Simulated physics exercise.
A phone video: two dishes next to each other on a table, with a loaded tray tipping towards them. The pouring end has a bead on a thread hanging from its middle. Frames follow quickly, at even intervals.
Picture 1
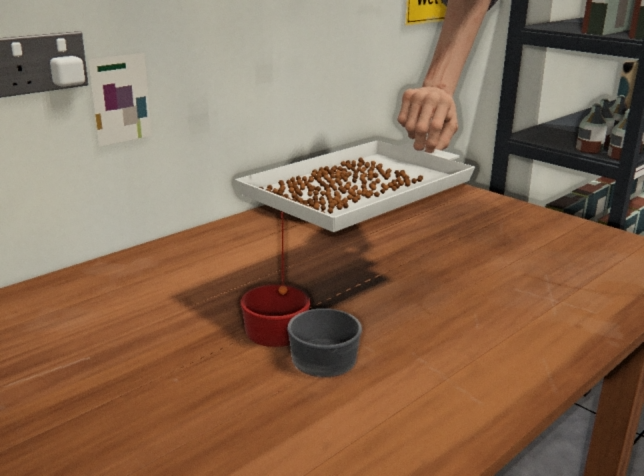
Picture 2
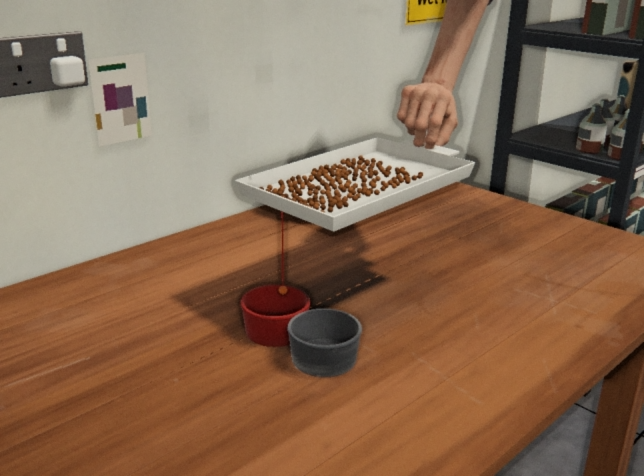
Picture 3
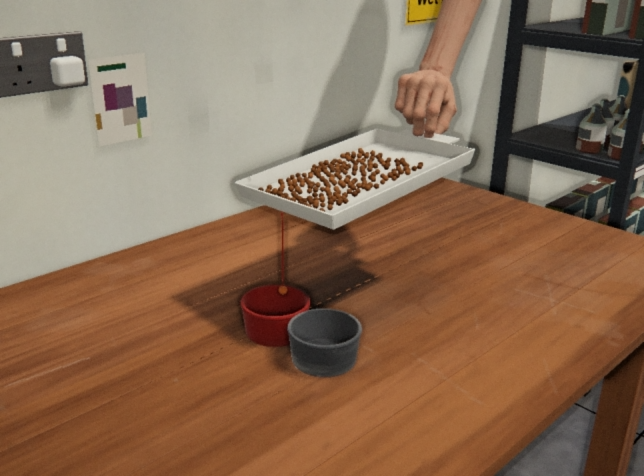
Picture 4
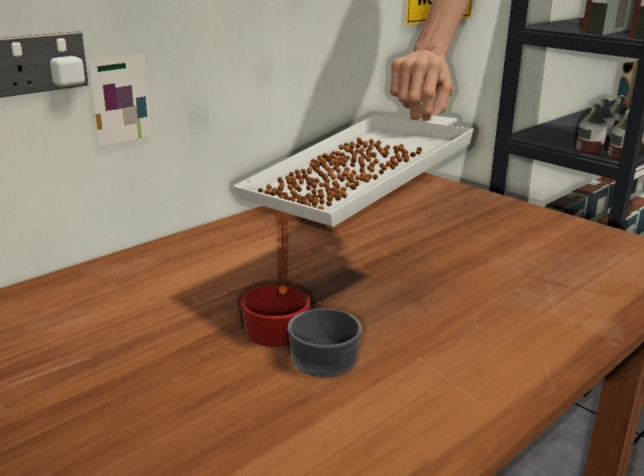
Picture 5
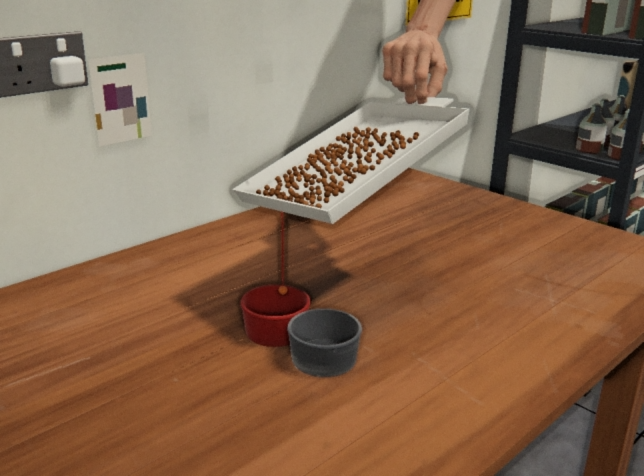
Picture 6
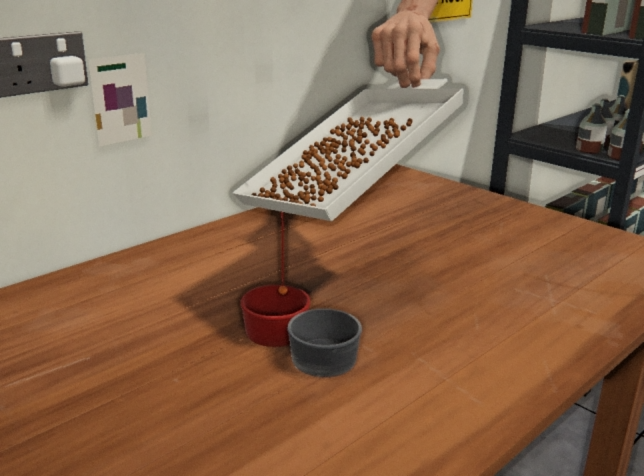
White tray of small brown balls tilting steadily toward its left corner above two bowls as a hand raises the far end.
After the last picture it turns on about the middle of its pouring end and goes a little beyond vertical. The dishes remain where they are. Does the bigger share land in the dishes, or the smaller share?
The smaller share lands in them.
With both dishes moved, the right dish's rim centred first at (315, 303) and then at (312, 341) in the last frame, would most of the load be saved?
For the two tries in order: Not as much as half, not as much as half.
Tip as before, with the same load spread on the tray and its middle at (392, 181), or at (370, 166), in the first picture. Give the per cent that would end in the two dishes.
Roughly 10 per cent, then 0 per cent.
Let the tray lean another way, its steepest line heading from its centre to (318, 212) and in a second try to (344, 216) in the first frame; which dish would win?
Rightward dish for the first, Rightward dish for the second.
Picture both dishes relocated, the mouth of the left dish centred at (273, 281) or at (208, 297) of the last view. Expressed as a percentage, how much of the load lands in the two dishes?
About 20% on the first try and 40% on the second.
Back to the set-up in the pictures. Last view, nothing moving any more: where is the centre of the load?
The centre comes to rest close to (208, 314).
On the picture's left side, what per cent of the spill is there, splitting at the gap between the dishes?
About 100 percent of the spill.
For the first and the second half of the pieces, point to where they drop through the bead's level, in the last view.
Around (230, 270) at first; around (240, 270) after that.
Soon, tray tipped steeply; nearly all on the tray; a small part in the air.
A while on, tray tipped past a quarter turn; about a third on the tray; a stray few in the left dish; about a third outside both; about a third in the air.
Towards the end, tray tipped past a quarter turn; a stray few in the right dish; a small part in the left dish; nearly all outside both.
Finally, tray tipped past a quarter turn; a stray few in the right dish; a small part in the left dish; nearly all outside both.
